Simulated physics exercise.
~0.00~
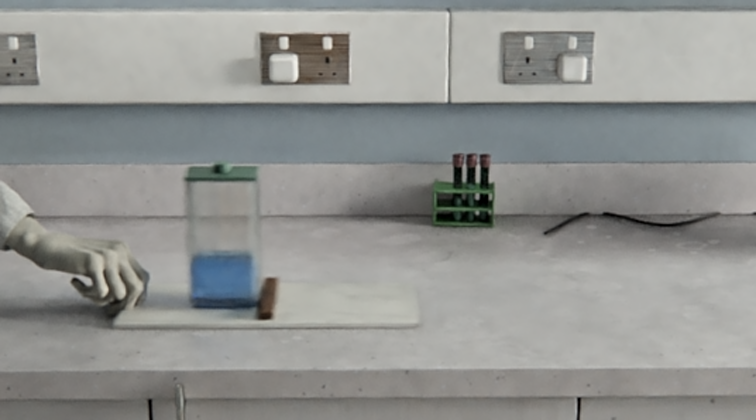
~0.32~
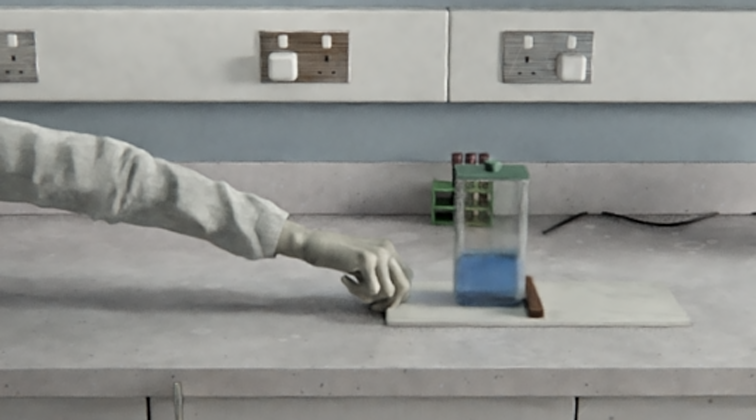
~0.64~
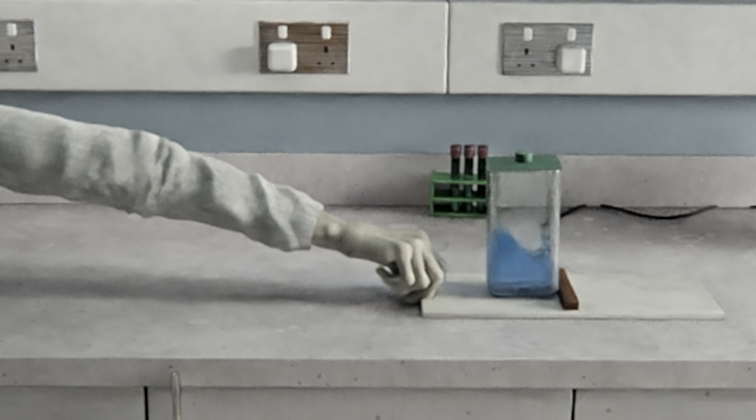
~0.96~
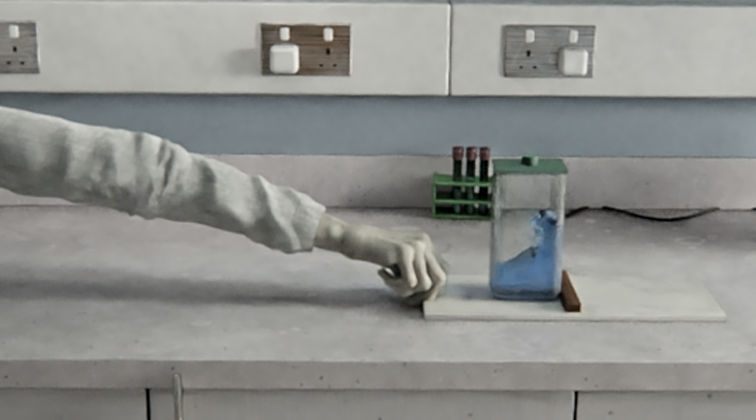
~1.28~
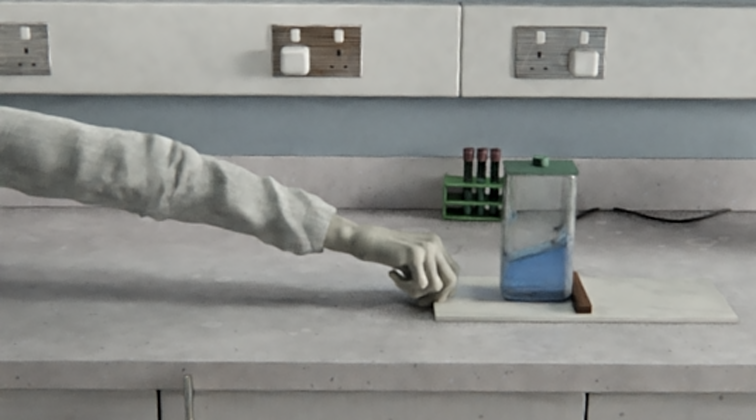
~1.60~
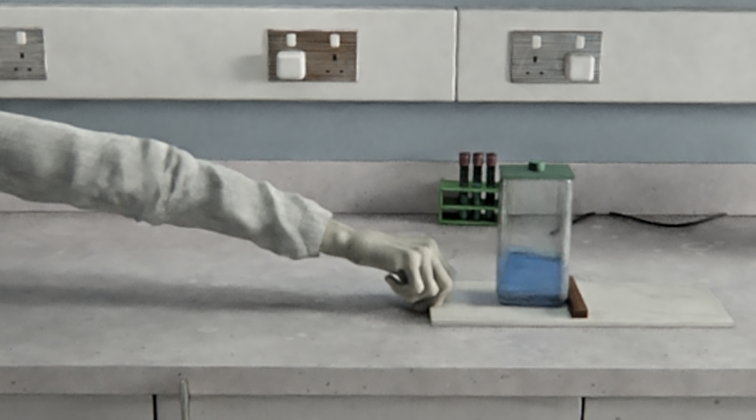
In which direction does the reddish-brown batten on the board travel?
The batten travels to the right, carried along with the board and the flask.
At the start, a clear flask with a green cap, partly filled with blue water, stands on a pale board on a grey laboratory bench, with a reddish-brown batten lying just to its right. A hand at the left end of the board moves it to the right, carrying the flask and batten toward a green rack of tubes. As the board comes to a halt, the water surges up inside the flask and splashes about. The water then sloshes back and grows calmer. At the end, the flask is still upright on the board beside the batten, with the hand still at the board's edge.
